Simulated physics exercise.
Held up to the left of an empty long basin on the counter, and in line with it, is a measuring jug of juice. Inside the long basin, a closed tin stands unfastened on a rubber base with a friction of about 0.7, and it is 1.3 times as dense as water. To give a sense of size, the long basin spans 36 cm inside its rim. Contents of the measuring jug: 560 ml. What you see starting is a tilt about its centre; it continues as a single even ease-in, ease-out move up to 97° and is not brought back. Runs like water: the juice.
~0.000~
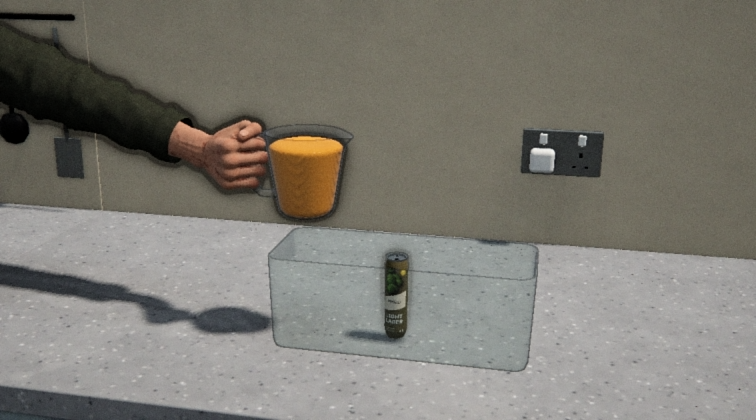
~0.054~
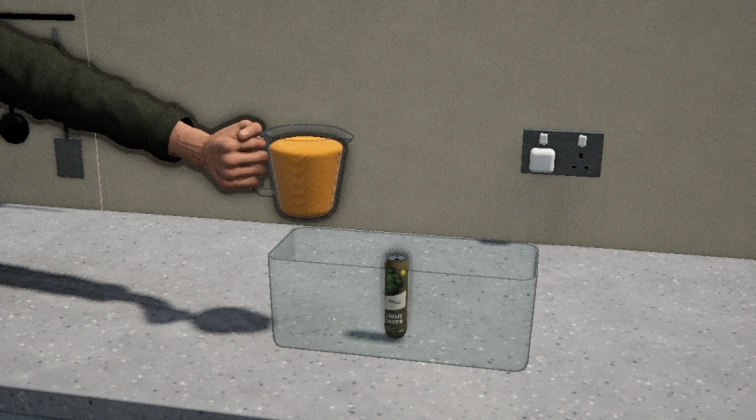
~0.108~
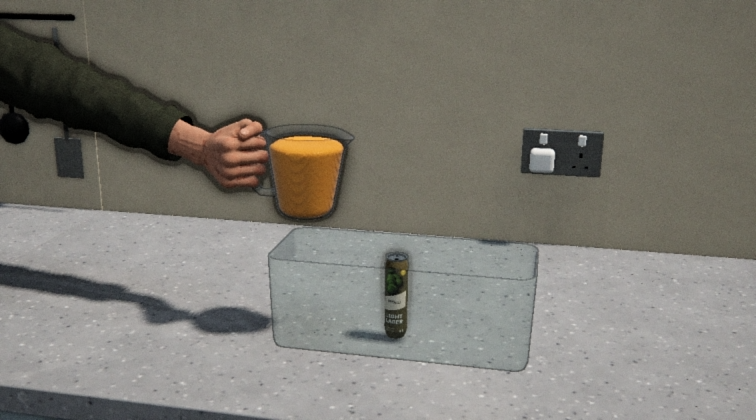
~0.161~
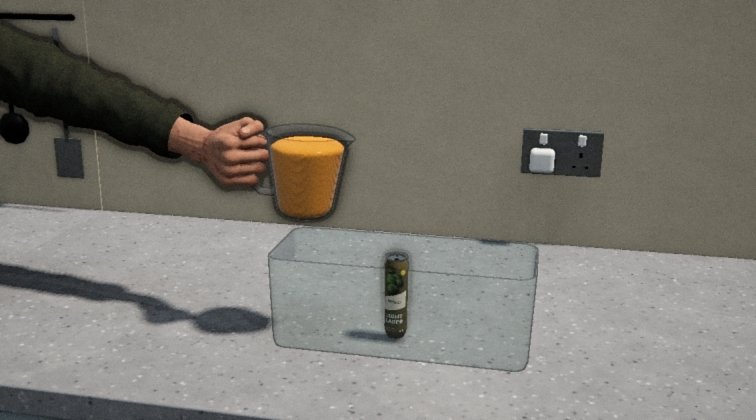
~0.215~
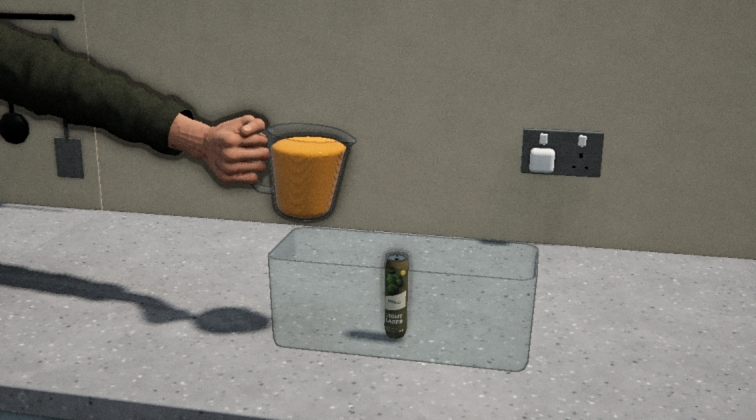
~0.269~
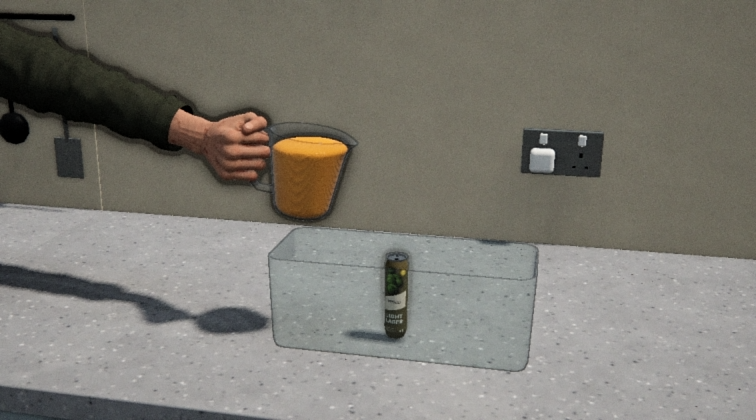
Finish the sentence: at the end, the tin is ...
Standing on its base.
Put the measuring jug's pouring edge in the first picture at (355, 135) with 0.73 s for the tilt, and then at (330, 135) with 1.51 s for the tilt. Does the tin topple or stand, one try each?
First it falls; then it stays up.
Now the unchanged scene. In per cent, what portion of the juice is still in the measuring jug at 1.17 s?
32 %.
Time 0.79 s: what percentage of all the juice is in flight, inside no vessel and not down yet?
About 12 per cent.
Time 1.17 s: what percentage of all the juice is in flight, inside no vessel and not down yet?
Roughly 14 per cent.
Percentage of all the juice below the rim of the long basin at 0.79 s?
Roughly 5 percent of it.
Then, 0.79 s in, the tilt is 52° and 83 per cent is still to pour; the tin stands where it began.
Then, 1.17 s in, the tilt is 86° and 31 per cent is still to pour; the tin stands where it began.
Then, 1.58 s in, the tilt is 97° and 2 per cent is still to pour; the tin stands where it began.
Then, 2.01 s in, the tilt is 97° and 0 per cent is still to pour; the tin stands where it began.
Finally, the tin stands where it began.
